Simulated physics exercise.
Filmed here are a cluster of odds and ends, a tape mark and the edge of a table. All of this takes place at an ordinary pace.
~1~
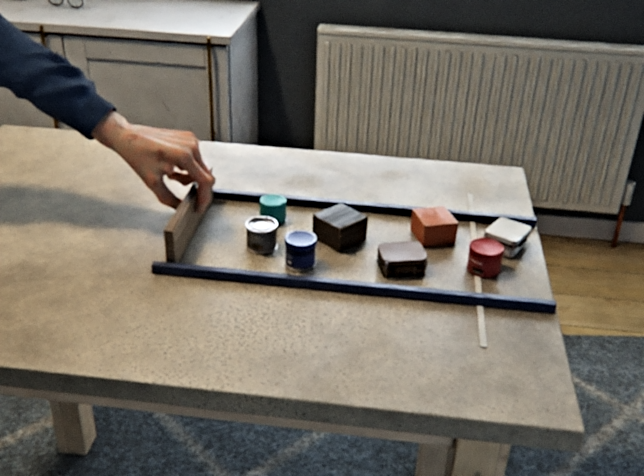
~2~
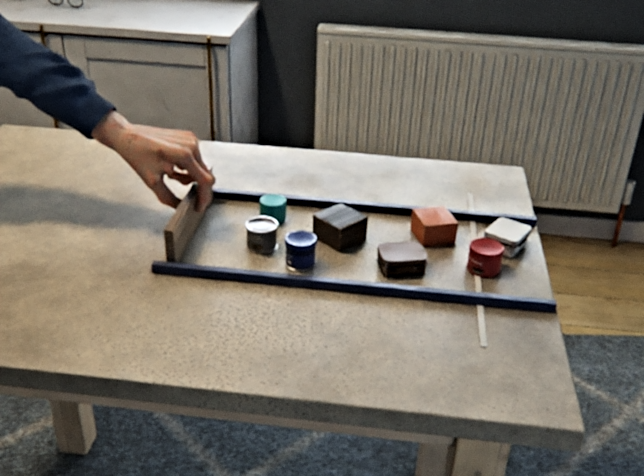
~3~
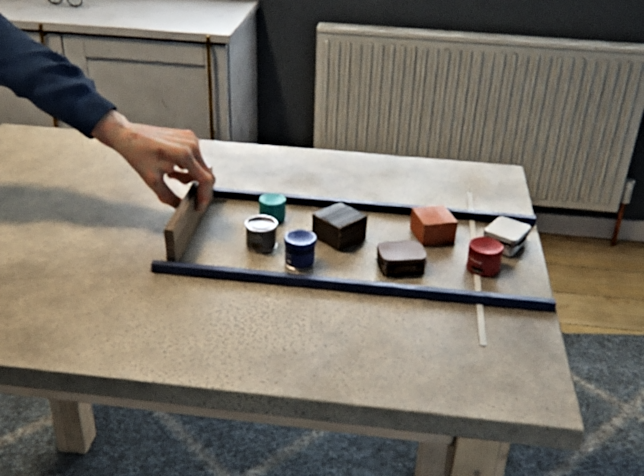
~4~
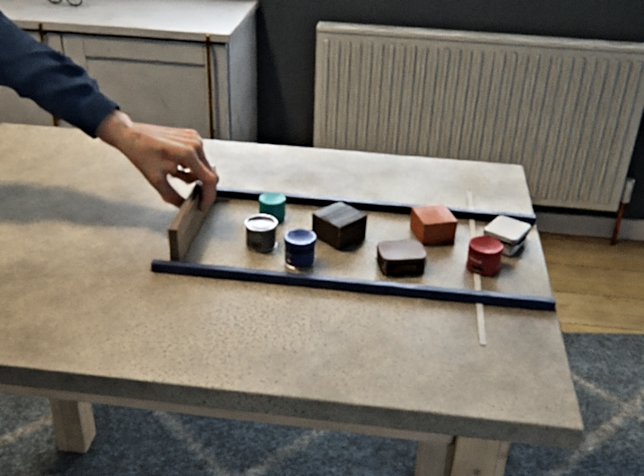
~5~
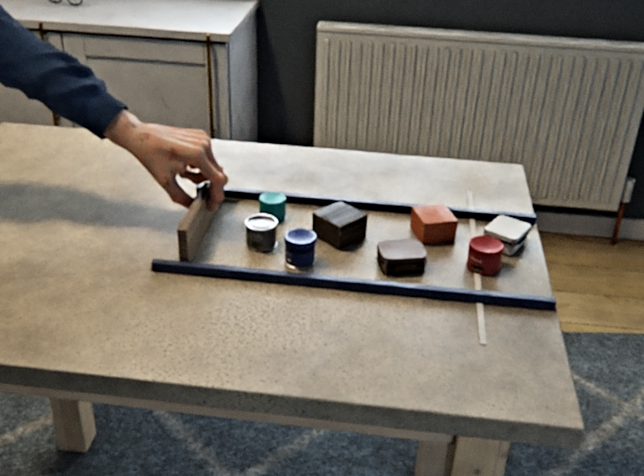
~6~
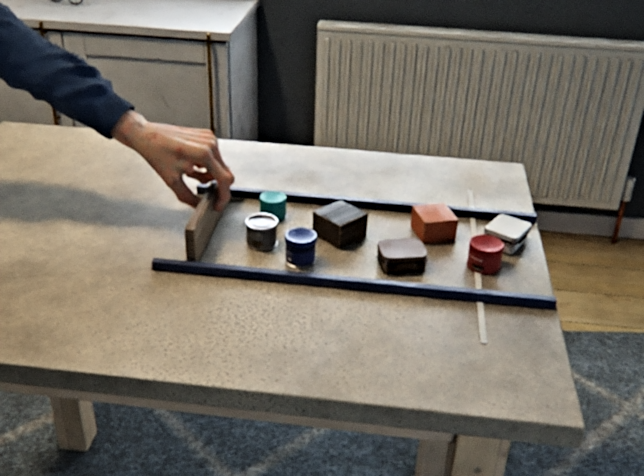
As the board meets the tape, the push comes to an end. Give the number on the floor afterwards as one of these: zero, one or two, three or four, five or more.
The pieces that drop number fewer than three, yet some.
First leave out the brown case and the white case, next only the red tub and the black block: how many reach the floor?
Result, first then second: 0, 1.
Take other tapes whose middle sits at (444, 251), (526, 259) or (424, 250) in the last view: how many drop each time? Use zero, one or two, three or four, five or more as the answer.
In order: None, at least five, no fall at all.
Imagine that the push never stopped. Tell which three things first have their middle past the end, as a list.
The order goes the red tub, the white case, and then the brown case.
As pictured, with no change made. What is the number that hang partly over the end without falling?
That'd be 2.
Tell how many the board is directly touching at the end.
Count: 4.
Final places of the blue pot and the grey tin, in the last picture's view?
Roughly at (496, 273) and at (494, 257), in that order.
Soon after, none off yet; white case at rest near (507, 235); red tub at rest near (485, 255); orange block at rest near (434, 223).
After that, none off yet; white case at rest near (507, 235); red tub at rest near (486, 255); orange block displaced a little near (451, 221).
In the end, the number that fall off is one or two; gone, red tub and white case.
